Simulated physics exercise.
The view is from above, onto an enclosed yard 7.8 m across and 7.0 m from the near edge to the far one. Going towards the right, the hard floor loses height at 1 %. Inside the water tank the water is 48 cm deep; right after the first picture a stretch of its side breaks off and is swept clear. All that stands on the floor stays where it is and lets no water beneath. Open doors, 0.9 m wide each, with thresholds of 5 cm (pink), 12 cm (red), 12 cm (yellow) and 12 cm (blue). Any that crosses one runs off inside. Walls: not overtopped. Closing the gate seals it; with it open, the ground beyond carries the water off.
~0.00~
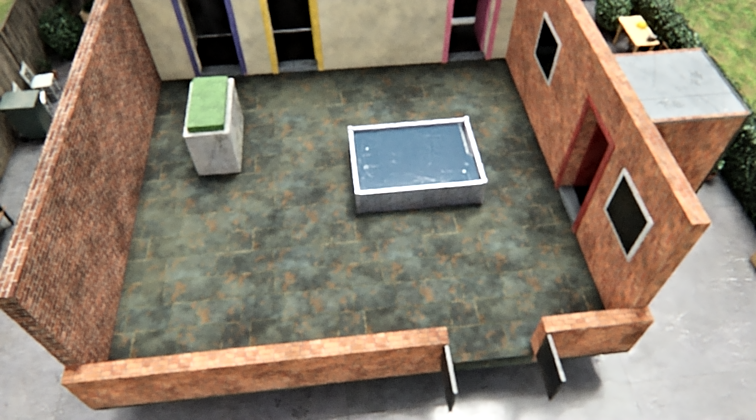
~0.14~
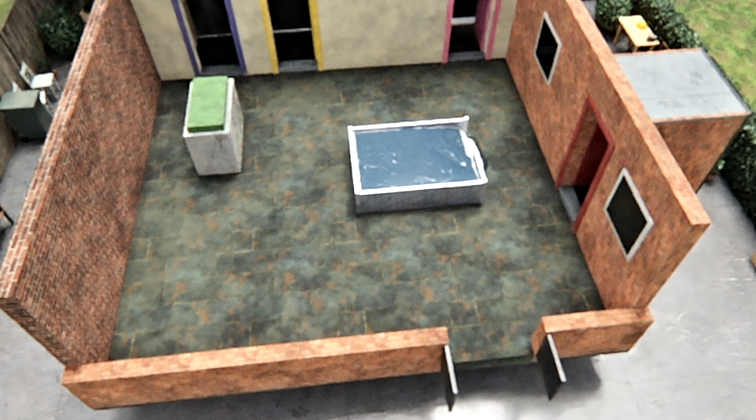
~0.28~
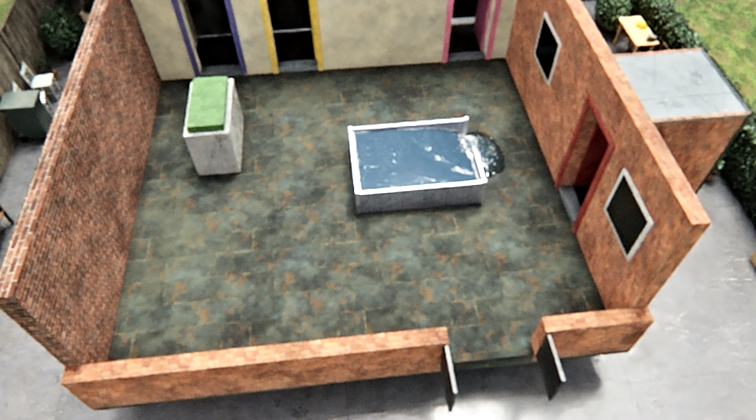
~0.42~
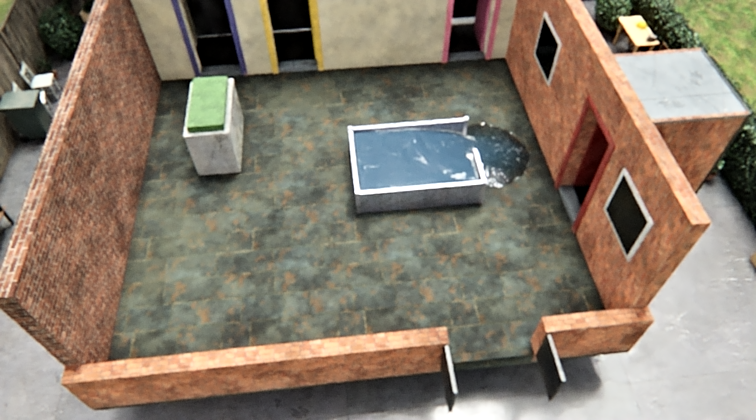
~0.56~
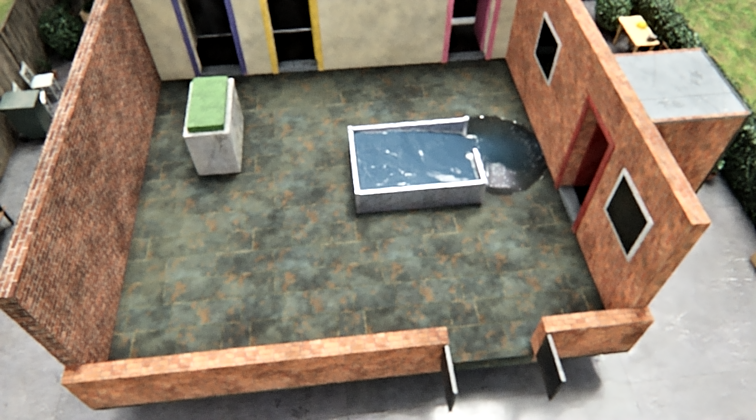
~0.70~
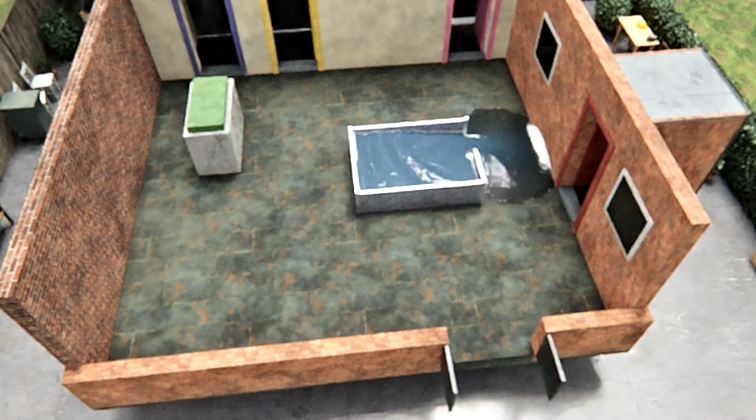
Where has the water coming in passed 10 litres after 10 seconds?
As I see it, pink door: The total grows larger than the cap; red door: The total remains smaller than the cap; yellow door: The total remains smaller than the cap; blue door: The total remains smaller than the cap.
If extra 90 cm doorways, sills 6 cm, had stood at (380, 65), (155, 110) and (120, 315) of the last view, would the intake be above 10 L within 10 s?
The first one doesn't reach it, the second one doesn't reach it, and the third one doesn't reach it.
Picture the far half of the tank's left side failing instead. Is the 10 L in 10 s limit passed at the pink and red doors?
Lab note: Vs limit, pink door inside limit; red door inside limit.
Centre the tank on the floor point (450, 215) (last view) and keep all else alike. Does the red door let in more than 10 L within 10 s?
Red: Beyond limit.
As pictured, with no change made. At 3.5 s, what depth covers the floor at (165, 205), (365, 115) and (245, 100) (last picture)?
Depths in turn: Roughly 0, 0 and 0 centimetres.
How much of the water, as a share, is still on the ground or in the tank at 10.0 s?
That would be close to 82 per cent.
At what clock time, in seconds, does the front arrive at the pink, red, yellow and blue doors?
Pink = 2.0 s, red = 1.1 s, yellow = 4.5 s, blue = 6.5 s.
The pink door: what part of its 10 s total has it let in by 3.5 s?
Roughly 30%.
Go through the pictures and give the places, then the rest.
The first picture shows the water tank at (415, 157) is whole and still, 48 cm deep.
In the second picture, water pours out at (466, 149) and has run 0.5 m, to a hidden place; typically 6 cm deep outside, 48 cm at the water tank's back.
In the third picture, the front is at (500, 167), 0.7 m from the gap at (466, 150); 0.5 m2 of floor is under water; 48 cm left at the back of the water tank.
In the fourth picture, the front is at (524, 156), 1.2 m from the gap at (466, 150); 1.2 m2 of floor is under water; 48 cm left at the back of the water tank.
In the fifth picture, water pours out at (466, 150) and has run 1.5 m, to (535, 137); typically 4 cm deep outside, 48 cm at the water tank's back.
In the sixth picture, water pours out at (466, 150) and has run 1.7 m, to (528, 119); typically 5 cm deep outside, 46 cm at the water tank's back.
After 1.4 s water covers 10 % of the floor and is deepest (30 cm) near (540, 150); pink door not reached, red door 8 cm at the sill, 0 L in, yellow door not reached, blue door not reached.
After 2.2 s water covers 15 % of the floor and is deepest (30 cm) near (504, 60); pink door 9 cm at the sill, 1 L in, red door 10 cm at the sill, 0 L in, yellow door not reached, blue door not reached.
After 3.5 s water covers 25 % of the floor and is deepest (22 cm) near (504, 60); pink door 15 cm at the sill, 52 L in, red door 8 cm at the sill, 0 L in, yellow door not reached, blue door not reached.
After 6.0 s water covers 40 % of the floor and is deepest (14 cm) near (506, 65); pink door 12 cm at the sill, 127 L in, red door 6 cm at the sill, 0 L in, yellow door 2 cm at the sill, 0 L in, blue door not reached.
After 10.0 s water covers 70 % of the floor and is deepest (10 cm) near (506, 65); pink door 7 cm at the sill, 170 L in, red door 4 cm at the sill, 0 L in, yellow door 2 cm at the sill, 0 L in, blue door 2 cm at the sill, 0 L in.
